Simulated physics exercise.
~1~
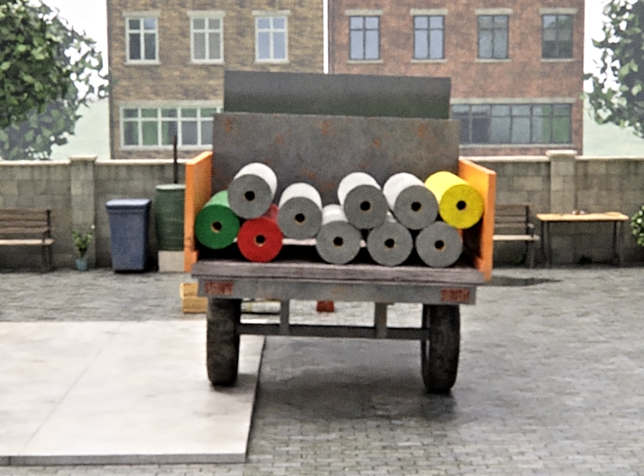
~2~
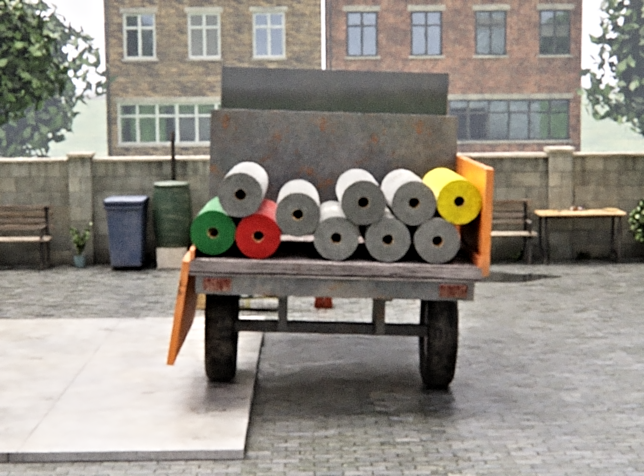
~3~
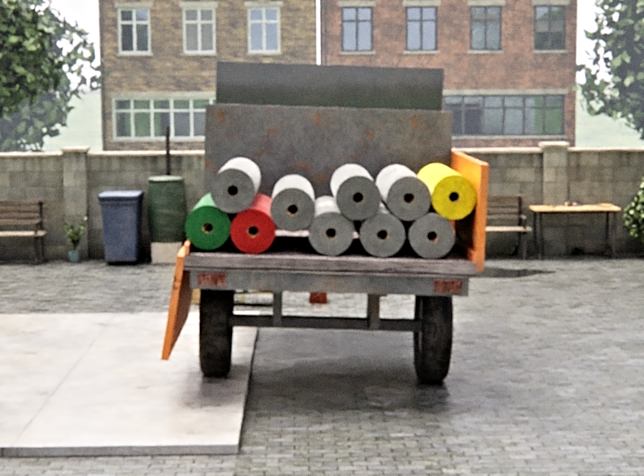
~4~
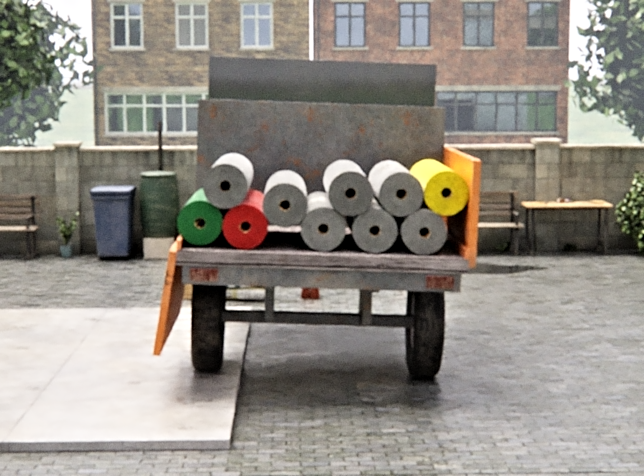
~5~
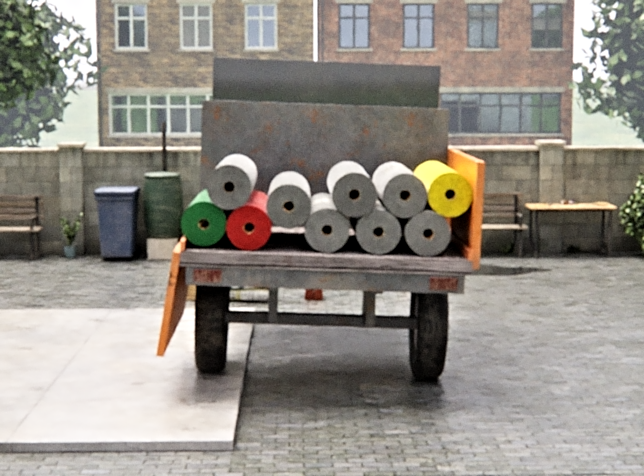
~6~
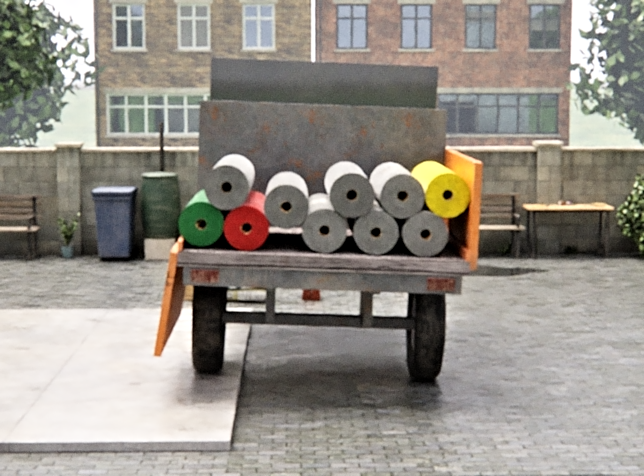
The left orange side panel of a parked flatbed trailer swung out and down beside the stacked gray, green, red and yellow rolls, while the right panel stayed upright. The rolls barely shifted, and all of them were still on the deck at the end.
